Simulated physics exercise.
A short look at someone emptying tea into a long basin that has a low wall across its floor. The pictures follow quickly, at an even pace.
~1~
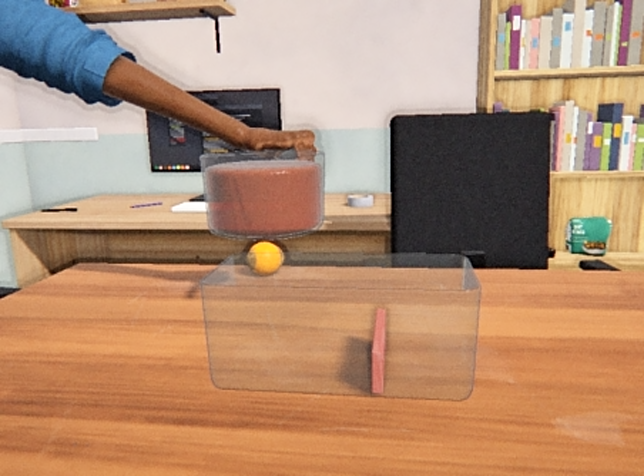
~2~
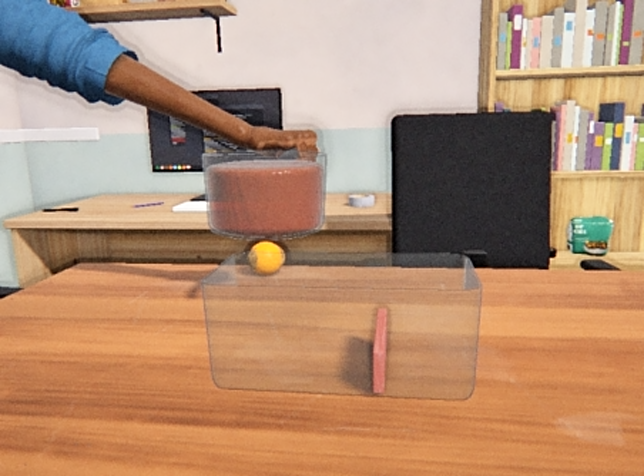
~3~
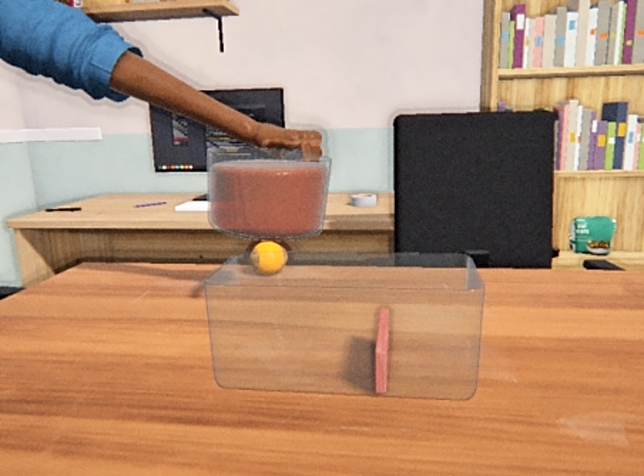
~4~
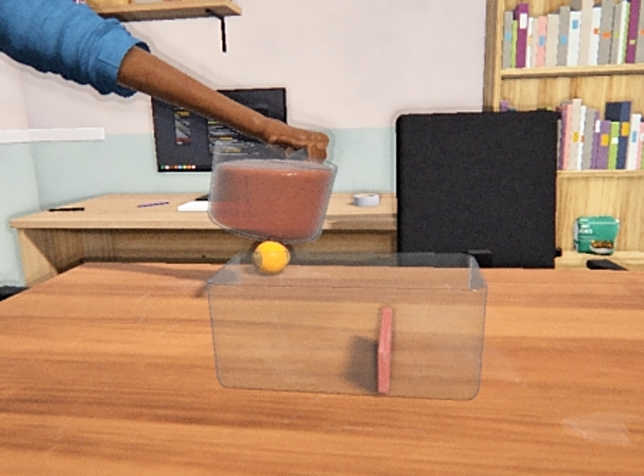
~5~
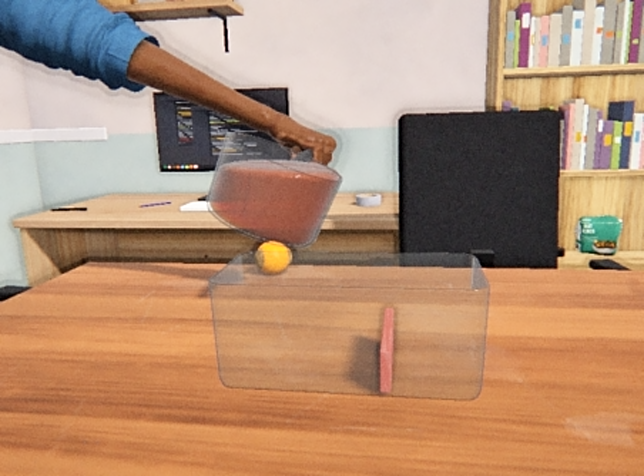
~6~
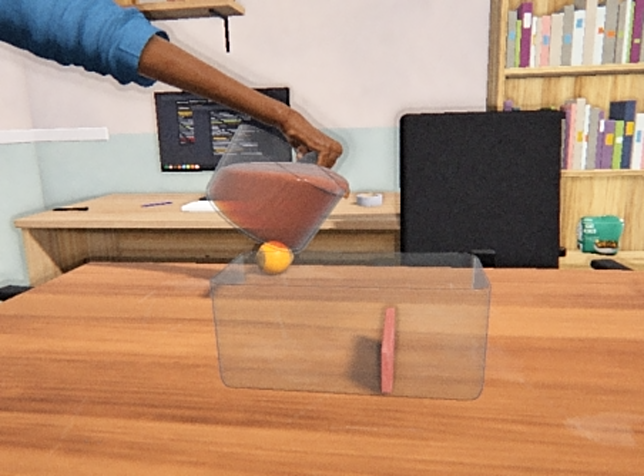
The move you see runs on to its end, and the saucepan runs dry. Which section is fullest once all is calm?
Most lies in the left part.
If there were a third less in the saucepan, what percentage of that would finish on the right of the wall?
Near 5 %.
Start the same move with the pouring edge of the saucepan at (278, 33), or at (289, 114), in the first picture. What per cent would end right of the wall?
Roughly 15 per cent, and 10 per cent.
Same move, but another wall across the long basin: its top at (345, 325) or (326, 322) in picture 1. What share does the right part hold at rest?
Roughly 65 per cent, and 90 per cent.
A moment on, the tilt is 100° and 33 per cent is still to pour, 24 is left of the wall and 20 right of it.
Next, the tilt is 106° and 7 per cent is still to pour, 62 is left of the wall and 24 right of it.
Then the tilt is 106° and 1 per cent is still to pour, 65 is left of the wall and 24 right of it.
Later the tilt is 106° and 0 per cent is still to pour, 73 is left of the wall and 24 right of it.
In the end 73 per cent lies left of the wall, 24 right of it and 3 outside.
